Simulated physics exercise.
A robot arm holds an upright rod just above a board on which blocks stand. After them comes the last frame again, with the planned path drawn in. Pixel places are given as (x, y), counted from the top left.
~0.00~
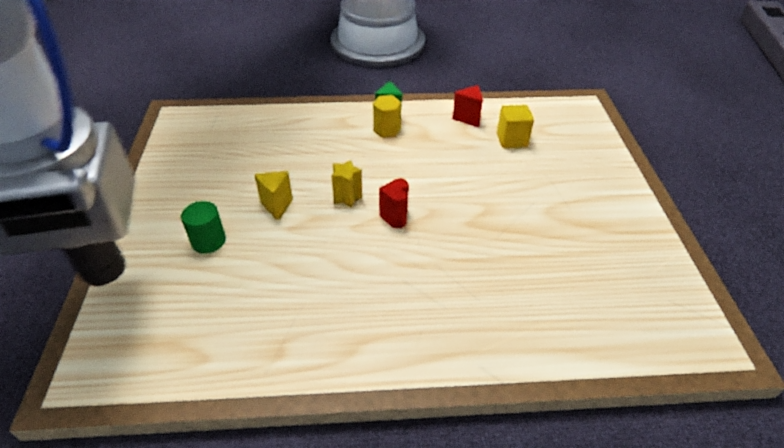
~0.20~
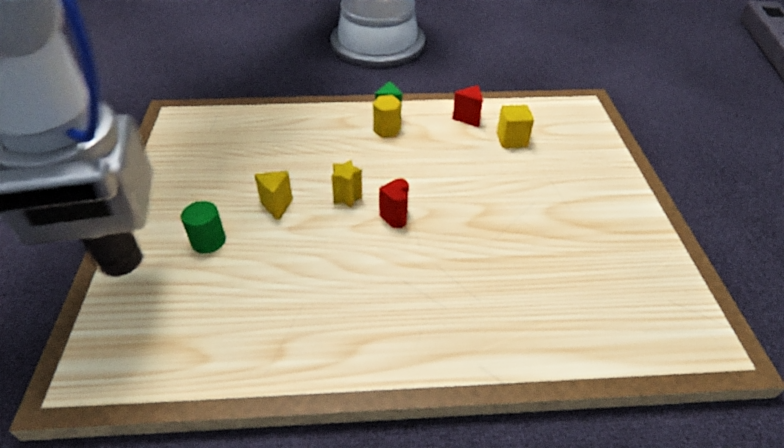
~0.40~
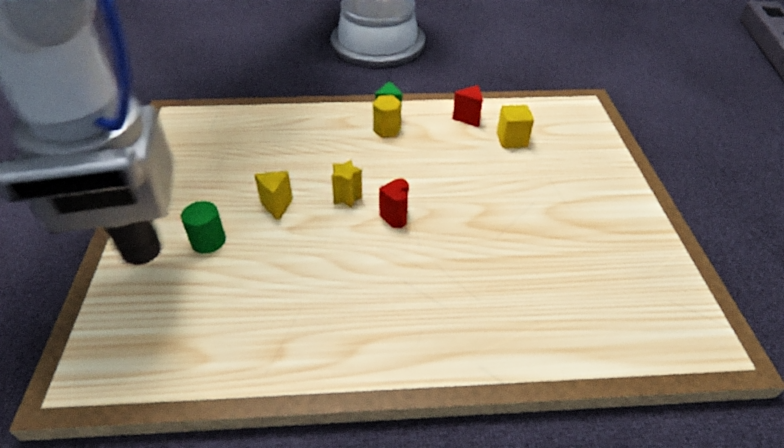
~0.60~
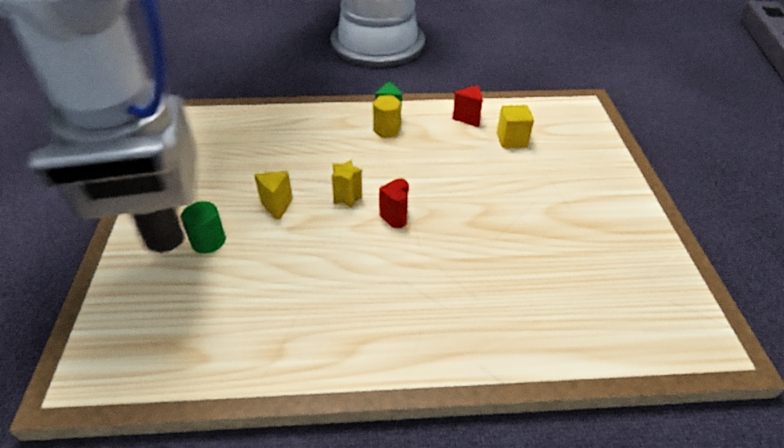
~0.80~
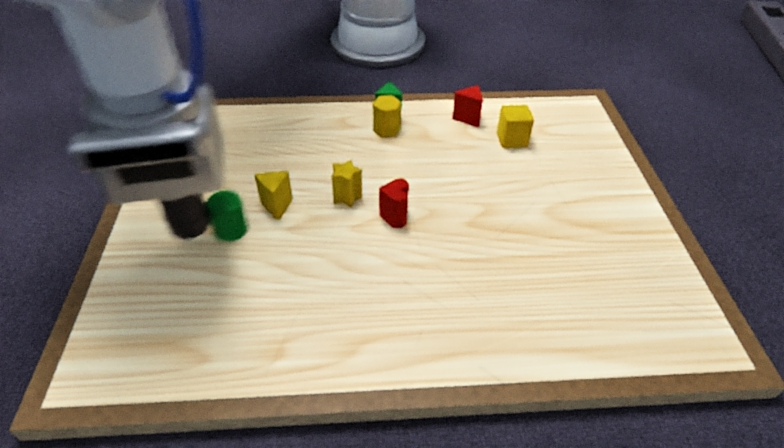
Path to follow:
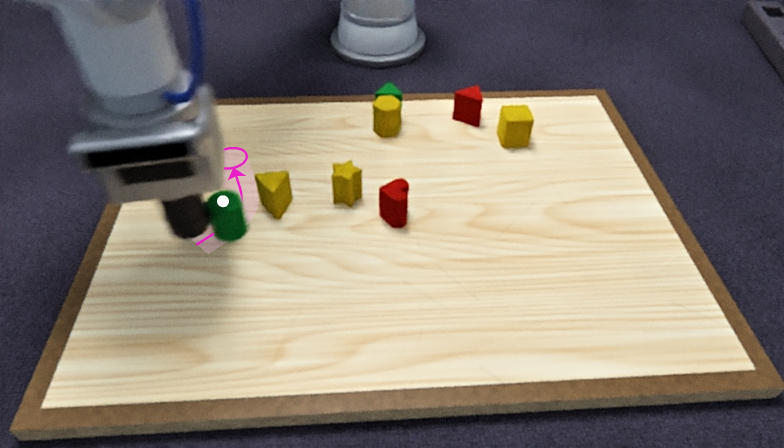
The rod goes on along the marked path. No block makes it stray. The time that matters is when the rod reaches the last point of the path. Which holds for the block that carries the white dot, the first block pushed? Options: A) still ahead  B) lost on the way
B (lost on the way)
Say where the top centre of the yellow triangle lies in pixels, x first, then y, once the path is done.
For the centre of its top, I'd go with (299, 170).
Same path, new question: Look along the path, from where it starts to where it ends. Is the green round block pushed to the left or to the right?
Gets pushed right.
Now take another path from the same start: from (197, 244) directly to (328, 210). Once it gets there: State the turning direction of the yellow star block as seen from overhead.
The turn is clockwise.
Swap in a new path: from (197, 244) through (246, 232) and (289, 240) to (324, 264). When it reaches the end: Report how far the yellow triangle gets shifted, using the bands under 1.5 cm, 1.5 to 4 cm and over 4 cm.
It travels between 1.5 and 4 cm.
The line goes from (197, 244) via (235, 216) and (239, 185), ending at (230, 158); the dot is on the green round block.
What follows on the original path. One third of the way, rod at (230, 198); green round block at (264, 181); yellow triangle at (291, 172).
Two thirds of the way, rod at (234, 166); green round block at (269, 174); yellow triangle at (299, 170).
At the end, rod at (226, 140); green round block at (269, 174); yellow triangle at (299, 170).
